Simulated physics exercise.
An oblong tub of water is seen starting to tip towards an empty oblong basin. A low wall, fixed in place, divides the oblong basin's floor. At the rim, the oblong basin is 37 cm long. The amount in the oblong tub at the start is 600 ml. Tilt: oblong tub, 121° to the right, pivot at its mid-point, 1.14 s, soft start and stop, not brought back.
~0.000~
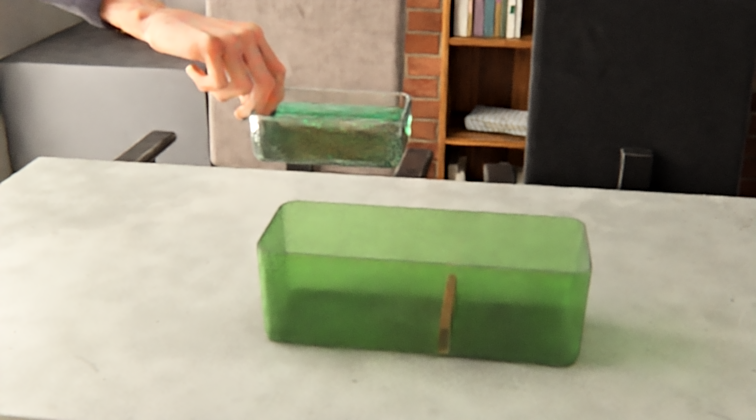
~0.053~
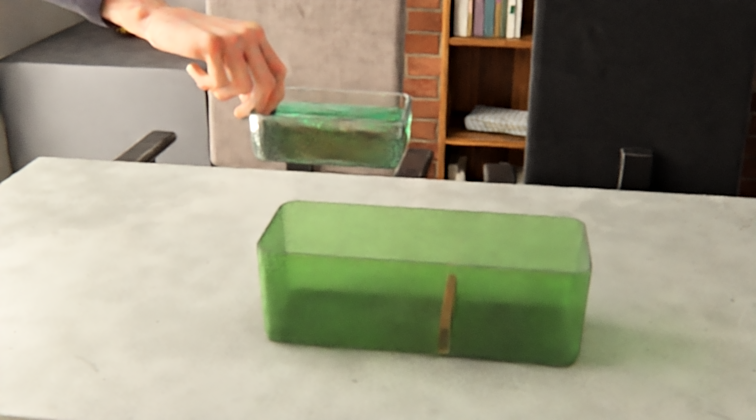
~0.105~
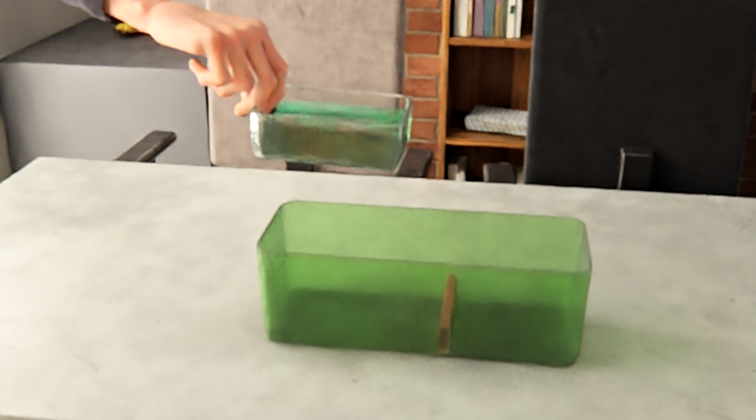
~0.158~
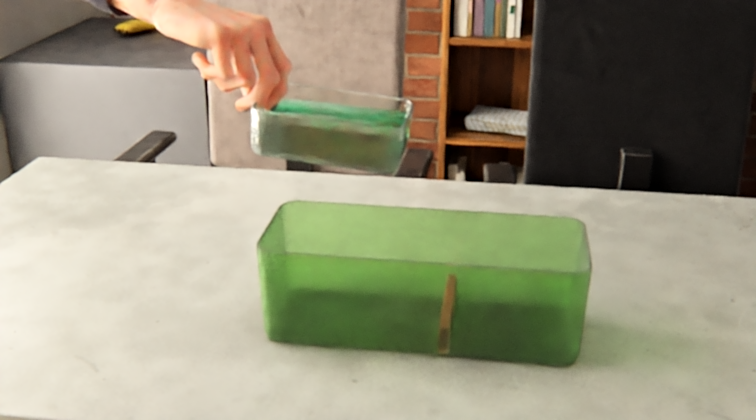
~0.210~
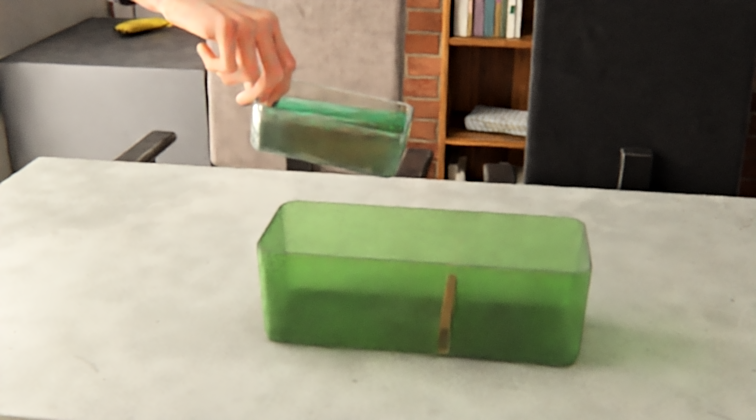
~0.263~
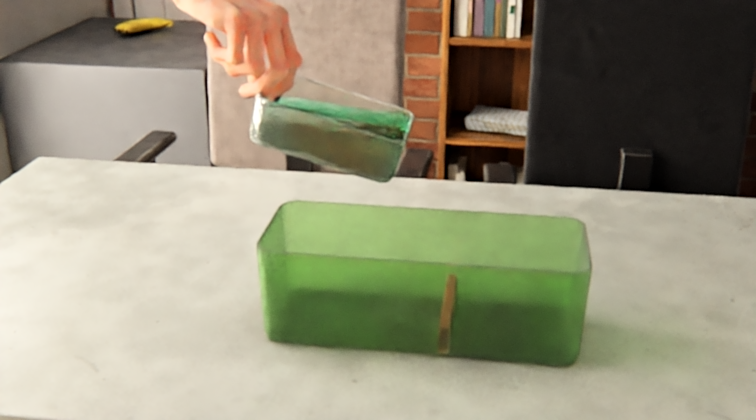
At a pale tabletop, a hand held a clear oblong tub of greenish water behind a larger green basin with a low divider, then slowly tilted the tub a little, its right end dipping.
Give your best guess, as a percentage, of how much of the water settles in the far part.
I would say 53 per cent of it settles there.
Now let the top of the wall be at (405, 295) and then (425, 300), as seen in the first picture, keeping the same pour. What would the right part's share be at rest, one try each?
I'd say 75 percent on the first go, 65 percent on the next.
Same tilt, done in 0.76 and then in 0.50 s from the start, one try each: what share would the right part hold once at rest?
About 45 %, then about 20 %.
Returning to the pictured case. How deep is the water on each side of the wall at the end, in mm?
On the left it stands about 8 mm, on the right about 16 mm.
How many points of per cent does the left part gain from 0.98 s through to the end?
Roughly 3 in a hundred.
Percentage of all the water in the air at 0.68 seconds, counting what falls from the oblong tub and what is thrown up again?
Share: Roughly 36 per cent.
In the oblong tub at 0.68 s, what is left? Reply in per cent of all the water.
I'd estimate some 14 % remains.
After 0.68 s the tilt is 78° and 14 per cent is still to pour, 11 is left of the wall and 39 right of it.
After 0.98 s the tilt is 115° and 1 per cent is still to pour, 37 is left of the wall and 53 right of it.
After 1.30 s the tilt is 121° and 0 per cent is still to pour, 41 is left of the wall and 53 right of it.
After 1.64 s the tilt is 121° and 0 per cent is still to pour, 41 is left of the wall and 53 right of it.
In the end 41 per cent lies left of the wall, 53 right of it and 7 outside.
